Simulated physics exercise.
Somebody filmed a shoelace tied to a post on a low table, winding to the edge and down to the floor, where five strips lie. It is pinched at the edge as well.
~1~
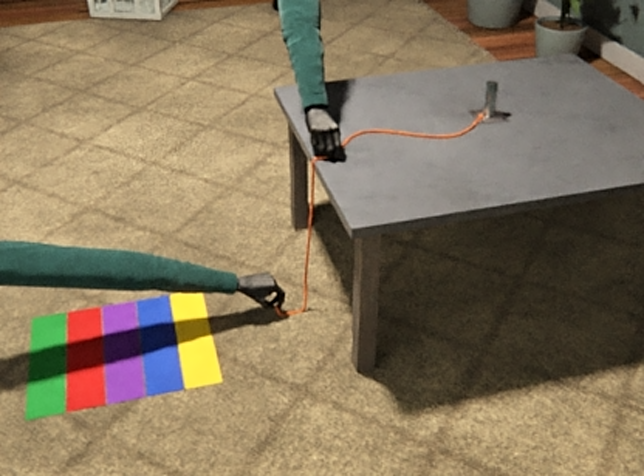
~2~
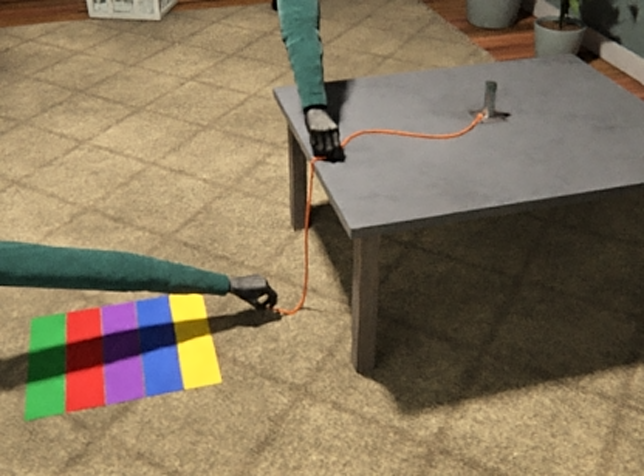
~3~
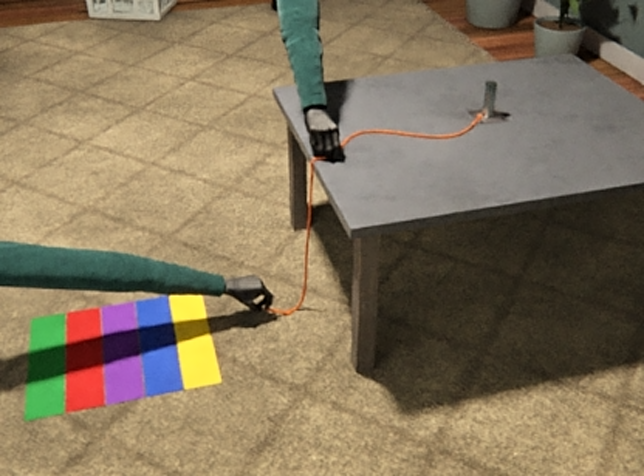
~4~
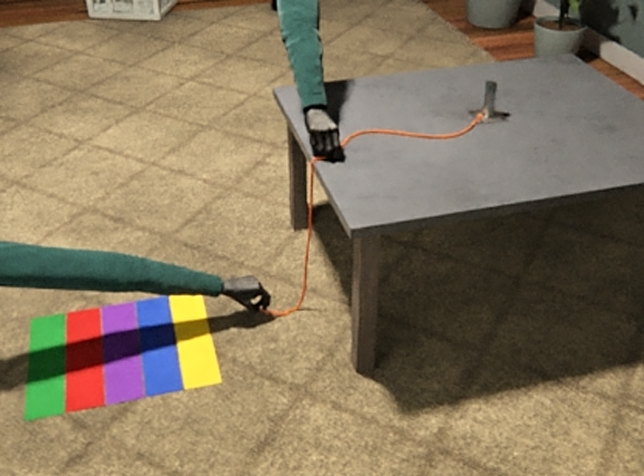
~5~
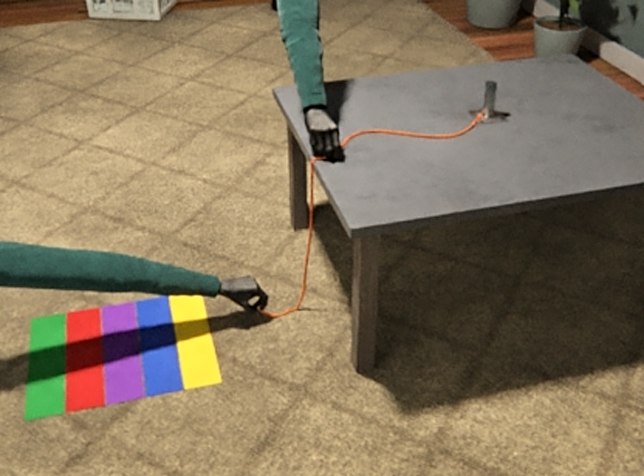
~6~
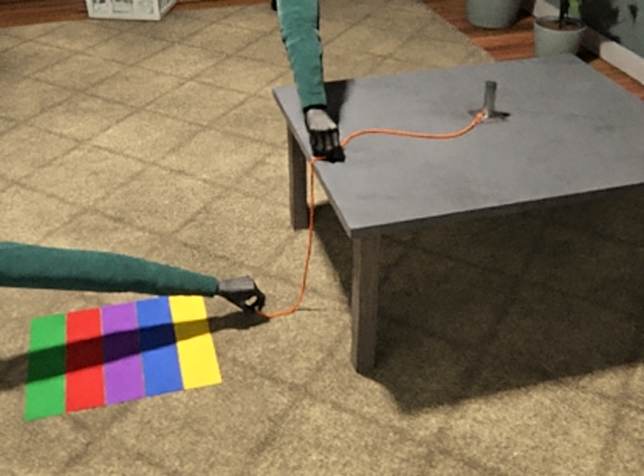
An orange cord's lower end, held by a gloved hand near the floor, shifts slightly left toward five coloured strips, while another hand keeps pressing the cord at the table's edge and the stretch across the tabletop stays nearly still.
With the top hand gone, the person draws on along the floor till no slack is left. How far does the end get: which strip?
It halts on the purple strip.
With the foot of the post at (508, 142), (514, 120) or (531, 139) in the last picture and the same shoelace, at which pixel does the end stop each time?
The places are (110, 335), (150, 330) and (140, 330).
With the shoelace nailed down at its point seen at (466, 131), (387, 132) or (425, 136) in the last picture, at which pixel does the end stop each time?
Near (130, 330), (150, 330) and (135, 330).
A little later, end near (193, 321); over yellow.
Next, end near (147, 329); over blue.
When it is tight, end near (120, 334); over purple. Over purple.
